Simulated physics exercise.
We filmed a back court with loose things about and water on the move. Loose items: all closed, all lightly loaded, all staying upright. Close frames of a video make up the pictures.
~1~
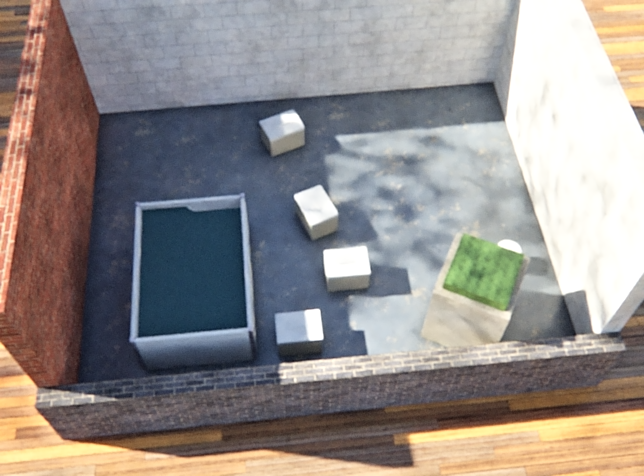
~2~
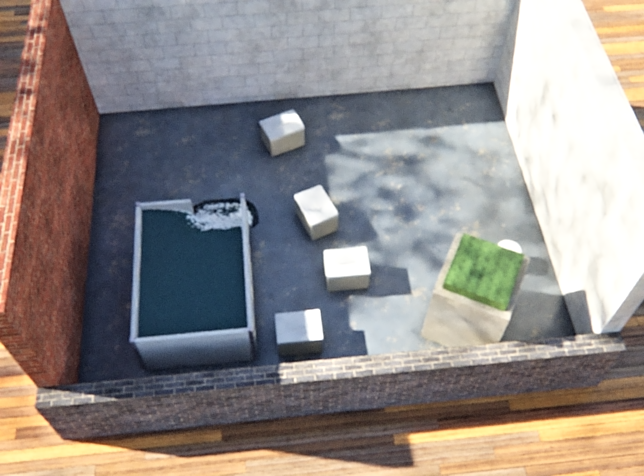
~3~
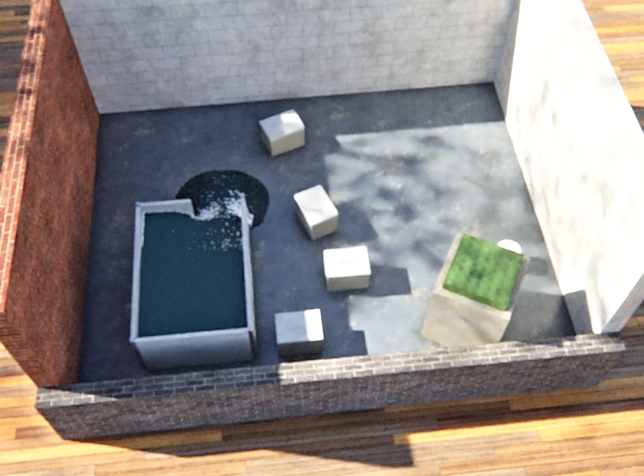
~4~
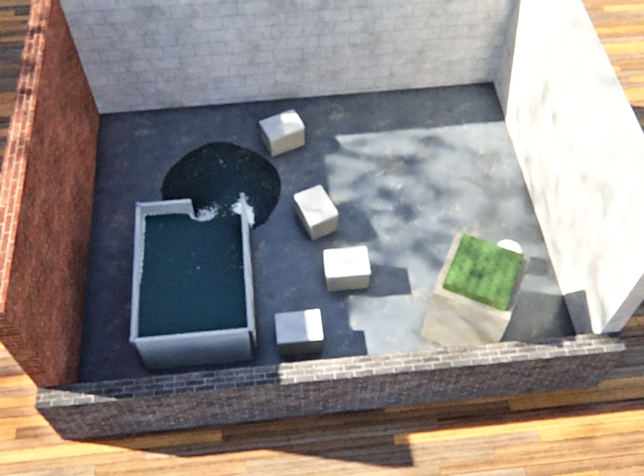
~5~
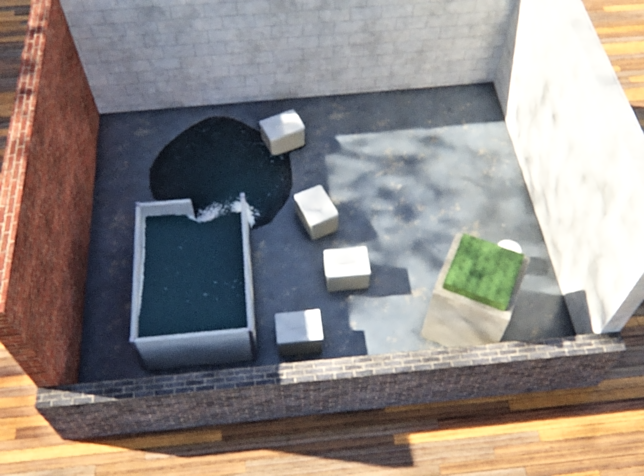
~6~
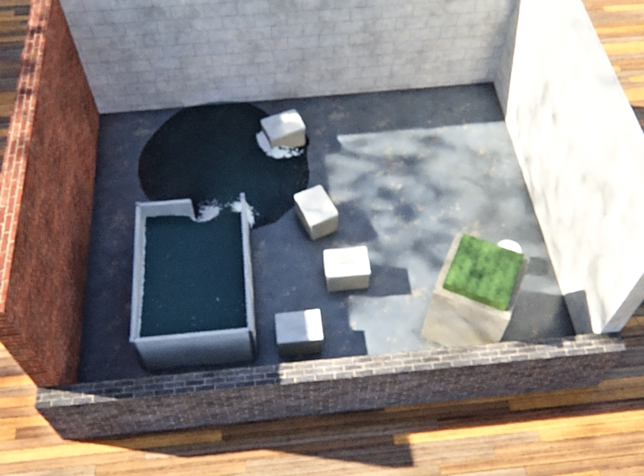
In the video, dark water pours through a gap in the back edge of a rectangular tank in a walled court, spreading across the floor and reaching the rearmost pale block, while the blocks show little or no movement.
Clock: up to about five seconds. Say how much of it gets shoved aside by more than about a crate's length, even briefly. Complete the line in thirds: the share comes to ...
The share comes to less than a third.
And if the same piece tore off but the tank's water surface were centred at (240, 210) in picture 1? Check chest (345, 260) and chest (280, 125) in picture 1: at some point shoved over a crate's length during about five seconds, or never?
Taking them in turn: Didn't get there and got there.
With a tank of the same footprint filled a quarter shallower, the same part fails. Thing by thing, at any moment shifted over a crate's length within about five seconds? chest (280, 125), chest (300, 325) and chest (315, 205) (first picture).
In the order you named them: Went past the threshold, stayed within the threshold, stayed within the threshold.
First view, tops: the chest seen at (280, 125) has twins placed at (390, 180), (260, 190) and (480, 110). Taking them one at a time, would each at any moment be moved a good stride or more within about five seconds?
One by one: Hardly budges; knocked well away; knocked well away.
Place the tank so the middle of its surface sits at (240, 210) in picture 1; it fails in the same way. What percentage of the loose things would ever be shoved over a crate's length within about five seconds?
Roughly 20 per cent.
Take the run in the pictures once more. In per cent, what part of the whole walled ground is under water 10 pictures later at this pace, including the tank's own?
45 per cent or so.
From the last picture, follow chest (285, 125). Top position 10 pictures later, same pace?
It should end up around (389, 83).
A moment on, 0 of 5 are well off their spots; 0 afloat.
Next, 1 of 5 are well off their spots; 1 afloat.
Later, 1 of 5 are well off their spots; 1 afloat.
In the end, 1 of 5 are well off their spots, and 1 have been at some point; 1 afloat.
